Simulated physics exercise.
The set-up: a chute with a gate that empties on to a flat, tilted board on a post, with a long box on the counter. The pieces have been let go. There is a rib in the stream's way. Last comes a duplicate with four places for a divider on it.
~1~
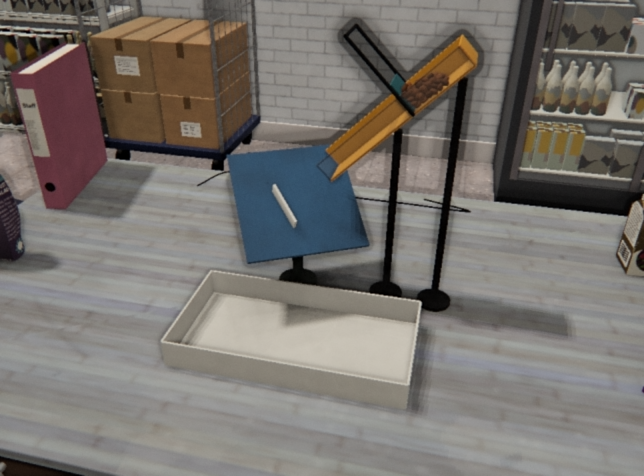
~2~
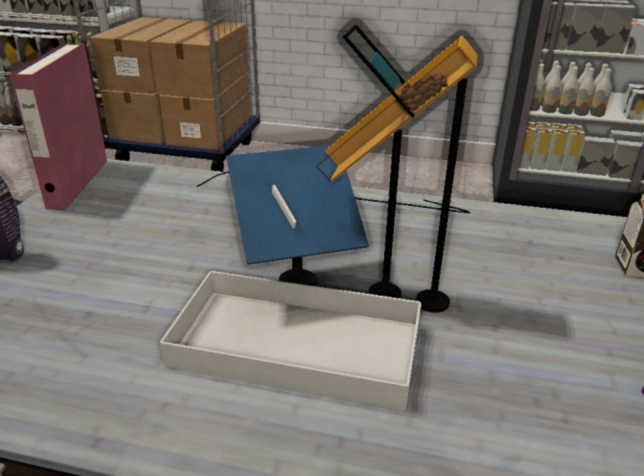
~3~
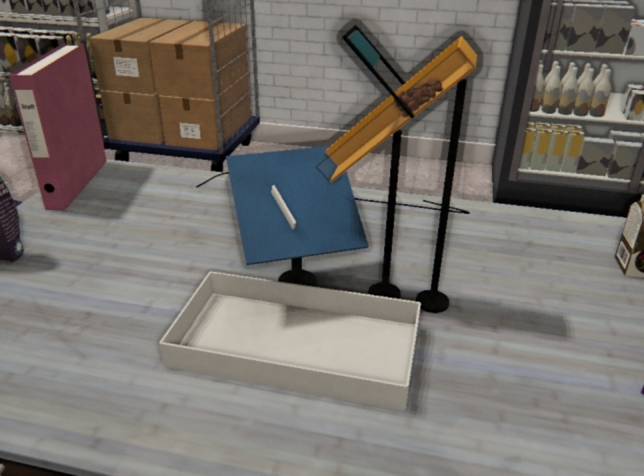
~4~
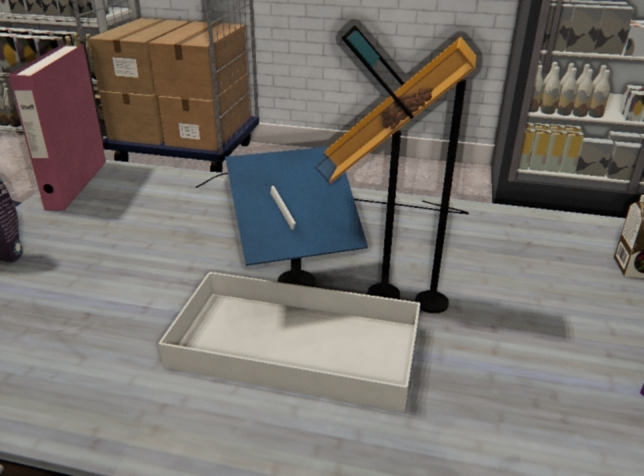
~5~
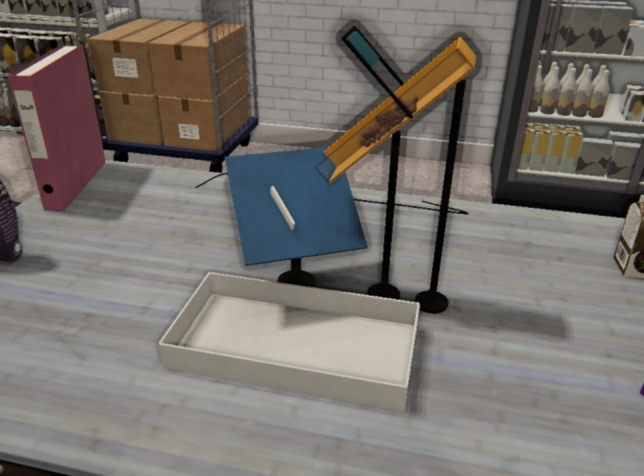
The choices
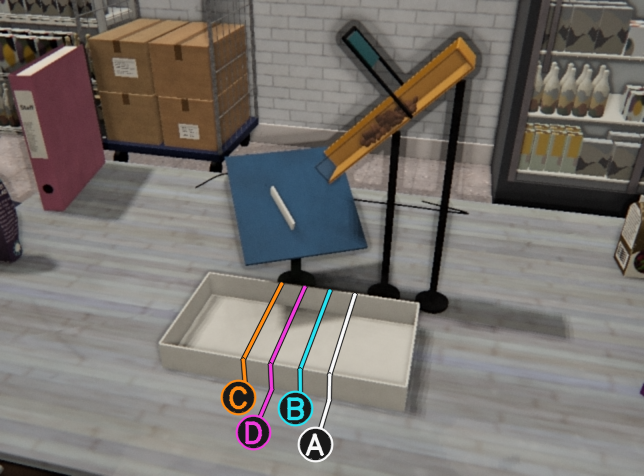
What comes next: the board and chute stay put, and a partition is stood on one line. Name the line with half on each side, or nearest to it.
Go for B.
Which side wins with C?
Right.
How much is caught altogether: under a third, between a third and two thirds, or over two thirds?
Over two thirds.
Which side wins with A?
More lands on the left.
On the marked copy, line A crosses the front rim at (330, 373); line B crosses the front rim at (300, 368); line C crosses the front rim at (243, 358); line D crosses the front rim at (270, 363).
Choosing A, of what is caught, almost all on the left of the divider, about a tenth on the right.
Choosing B, of what is caught, roughly half on the left of the divider, roughly half on the right.
Choosing C, of what is caught, just a few on the left of the divider, almost all on the right.
Choosing D, of what is caught, just a few on the left of the divider, almost all on the right.
